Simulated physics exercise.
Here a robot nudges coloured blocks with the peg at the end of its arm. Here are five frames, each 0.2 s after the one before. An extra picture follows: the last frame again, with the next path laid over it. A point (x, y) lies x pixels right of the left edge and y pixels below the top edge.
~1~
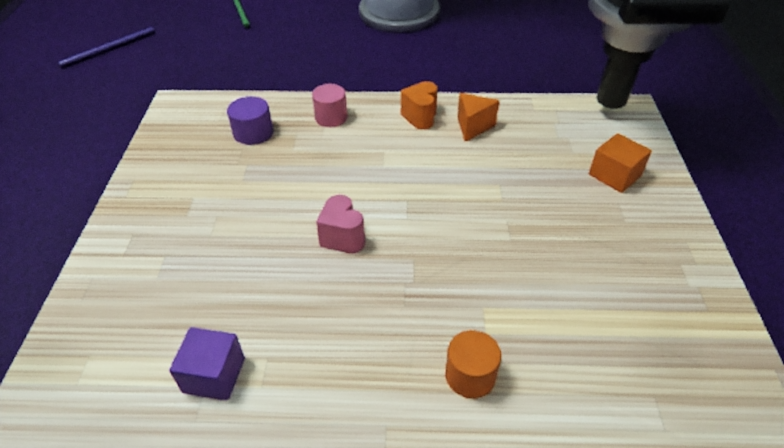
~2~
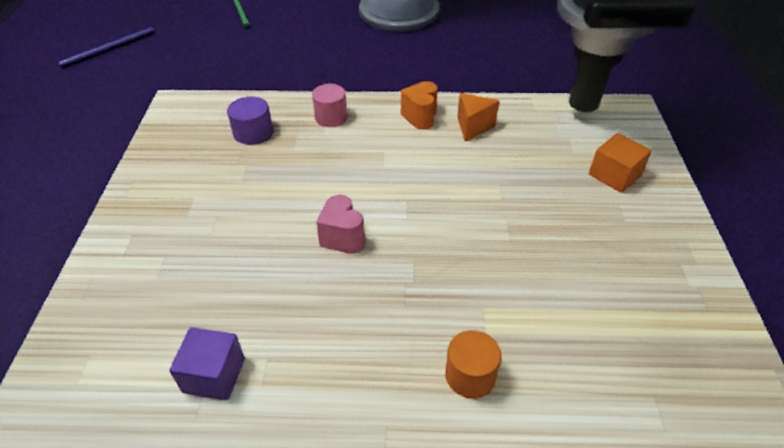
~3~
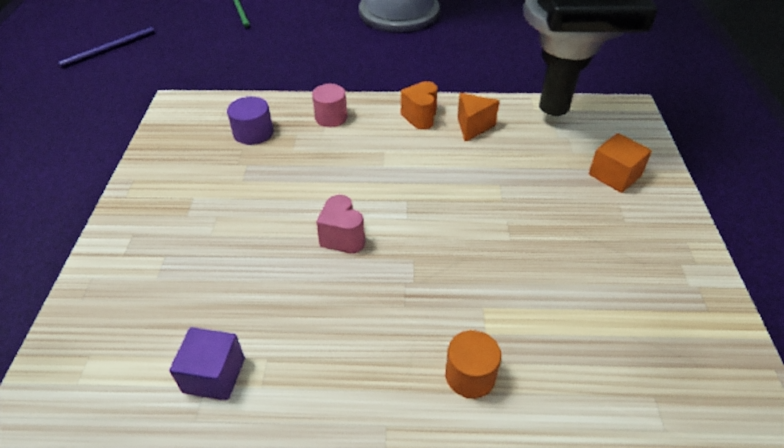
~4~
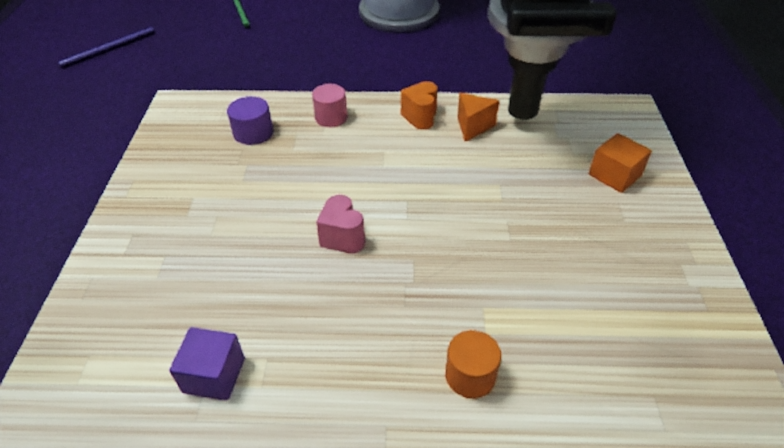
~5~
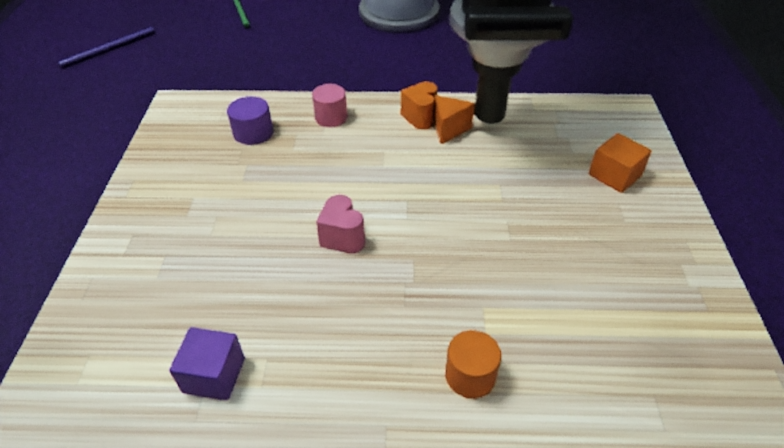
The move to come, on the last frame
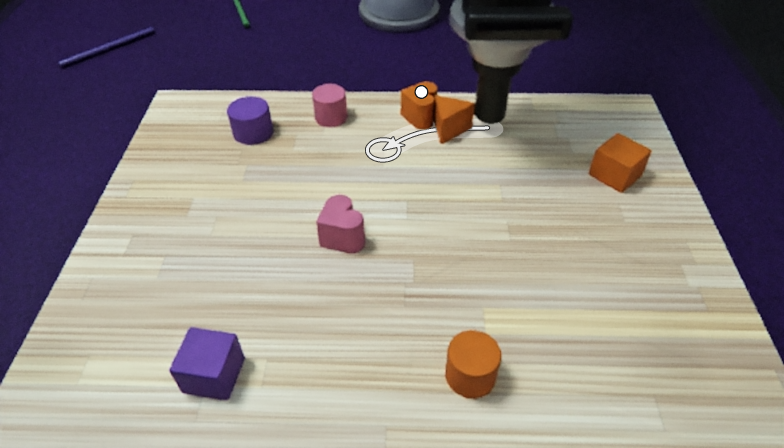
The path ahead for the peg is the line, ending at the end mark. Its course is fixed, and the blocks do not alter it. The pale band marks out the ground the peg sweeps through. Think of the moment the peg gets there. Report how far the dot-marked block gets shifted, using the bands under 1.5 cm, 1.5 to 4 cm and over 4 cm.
It travels between 1.5 and 4 cm.
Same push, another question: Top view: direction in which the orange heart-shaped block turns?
From above, clockwise.
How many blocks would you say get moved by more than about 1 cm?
Of all the blocks, two travel more than a centimetre.
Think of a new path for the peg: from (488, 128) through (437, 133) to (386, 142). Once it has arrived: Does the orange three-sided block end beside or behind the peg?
No - that is not the case.
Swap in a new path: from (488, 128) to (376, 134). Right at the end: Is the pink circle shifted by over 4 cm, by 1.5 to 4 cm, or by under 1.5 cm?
Distance: Less than 1.5 cm.
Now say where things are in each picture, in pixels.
The first frame shows peg's lower end (611, 100); pink circle (329, 93); orange heart-shaped block (421, 92); orange three-sided block (476, 103).
The second frame shows peg (584, 104); blocks still.
The third frame shows peg (554, 107); blocks still.
The fourth frame shows peg (523, 111); blocks still.
The fifth frame shows peg (490, 115); pink circle (329, 93); orange heart-shaped block (421, 92); orange three-sided block (451, 105).
Drawn move, from (488, 128) over (450, 129) and (414, 135) to (383, 150); the dot is on the orange heart-shaped block.
The first path, step by step. One third of the way, peg (451, 116); orange heart-shaped block (398, 93), turned 75° clockwise; orange three-sided block (413, 110), turned 15° anticlockwise.
Two thirds of the way, peg (414, 121); orange heart-shaped block (393, 92), turned 85° clockwise; orange three-sided block (387, 116), turned 60° anticlockwise.
At the end, peg (383, 136); pink circle still; orange heart-shaped block (393, 92), turned 85° clockwise; orange three-sided block (353, 130), turned 55° anticlockwise.
